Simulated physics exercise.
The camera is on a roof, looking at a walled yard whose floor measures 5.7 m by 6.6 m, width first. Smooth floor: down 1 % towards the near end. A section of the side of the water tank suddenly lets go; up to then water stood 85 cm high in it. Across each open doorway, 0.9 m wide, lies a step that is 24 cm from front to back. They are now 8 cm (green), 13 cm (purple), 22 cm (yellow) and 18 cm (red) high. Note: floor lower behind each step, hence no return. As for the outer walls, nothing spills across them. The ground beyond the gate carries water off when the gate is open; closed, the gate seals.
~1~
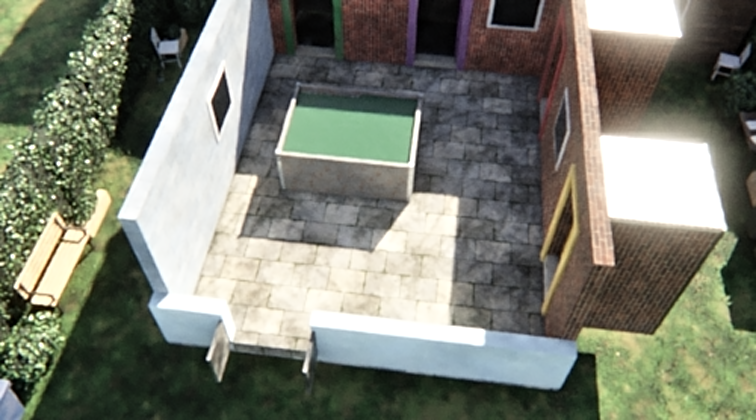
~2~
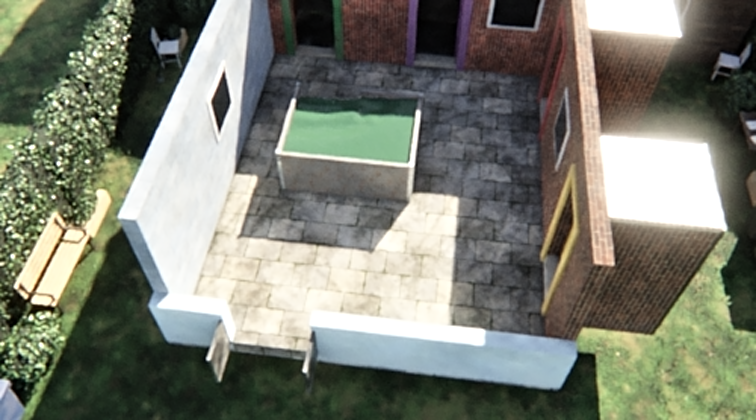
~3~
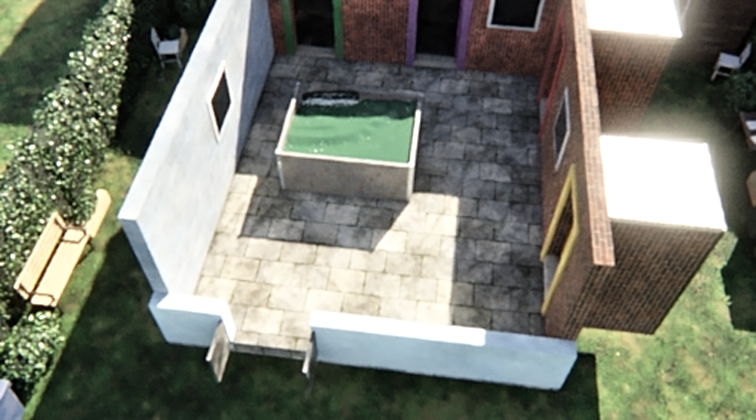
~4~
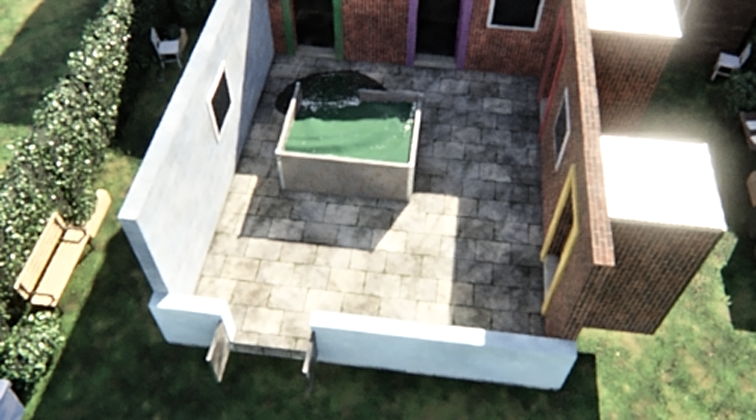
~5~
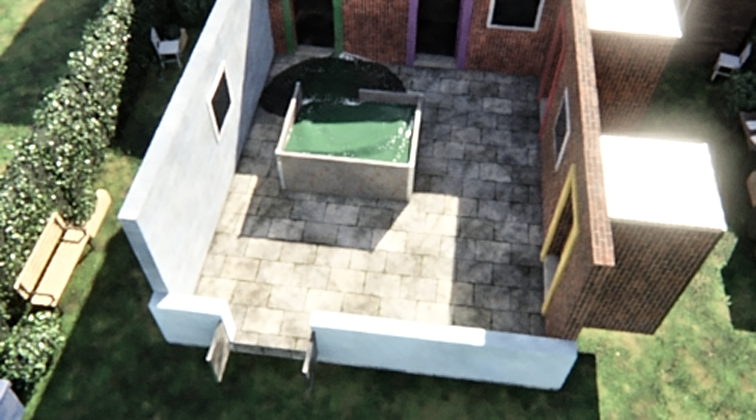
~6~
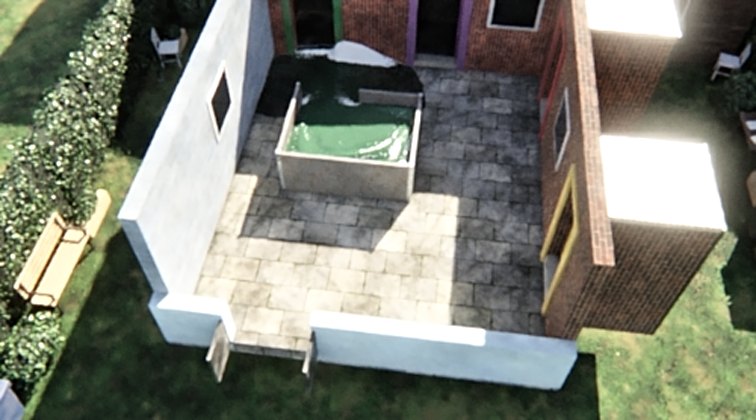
Green water burst out through the far side of a raised tank in a walled yard, spreading across the paving behind it in a dark, widening pool that reached the brick wall near the green doorway.
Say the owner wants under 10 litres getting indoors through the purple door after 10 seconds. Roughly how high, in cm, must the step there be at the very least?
At the very least some 10 cm.
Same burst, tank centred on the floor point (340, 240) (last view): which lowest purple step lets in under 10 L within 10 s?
Some 15 cm.
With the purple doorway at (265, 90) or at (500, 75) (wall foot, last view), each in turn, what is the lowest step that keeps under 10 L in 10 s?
Minimums: Roughly 23 cm and 11.0 cm.
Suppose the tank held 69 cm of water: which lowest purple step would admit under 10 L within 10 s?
It would take a step of about 7.5 cm.
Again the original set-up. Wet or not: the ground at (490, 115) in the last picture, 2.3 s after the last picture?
It is flooded.
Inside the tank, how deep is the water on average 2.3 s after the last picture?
I'd put it near 34 cm.
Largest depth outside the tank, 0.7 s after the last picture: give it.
It gets to close to 50 centimetres there.
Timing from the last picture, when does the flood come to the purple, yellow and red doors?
Arrives: Purple 0.2 s / yellow 3.2 s / red 1.5 s.
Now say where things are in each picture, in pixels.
The water tank at (352, 126) is whole and still, 85 cm deep; the purple door at (438, 28) is dry, in the first picture.
The front is at a hidden place, 0.3 m from the gap on the far side; 0.3 m2 of floor is wet, 85 cm left at the back, in the second picture.
Water pours out on the far side and has run 0.9 m, to a hidden place; about 13 cm deep outside, 85 cm at the back, in the third picture.
Water pours out on the far side and has run 1.5 m, to (337, 73); about 10 cm deep outside, 82 cm at the back, in the fourth picture.
The gap is on the far side, the front 1.9 m out at (318, 58); the back of the water tank holds 73 cm, in the fifth picture.
Water pours out on the far side and has run 2.2 m, to (312, 47); about 6 cm deep outside, 72 cm at the back; 0.6 m in a straight line remain to the purple door at (438, 28), in the sixth picture.
Then, 0.7 s after the last picture water covers 15 % of the floor, deepest (50 cm) near (274, 56); 14 cm at the purple door, 0 litres in over its 13 cm step.
Then, 2.3 s after the last picture water covers 40 % of the floor, deepest (31 cm) near (340, 62); 11 cm at the purple door, 2 litres in over its 13 cm step.
Then, 9.3 s after the last picture water covers 95 % of the floor, deepest (12 cm) near (540, 364); 4 cm at the purple door, 2 litres in over its 13 cm step.
At the purple door as built, the water peaked near 14 cm, 0.9 s after the last picture.
With a step of 8.5 cm, 16 litres would have come in within the 10 s; with 11.5 cm, 5 litres. So under 10 litres takes about 10 cm.
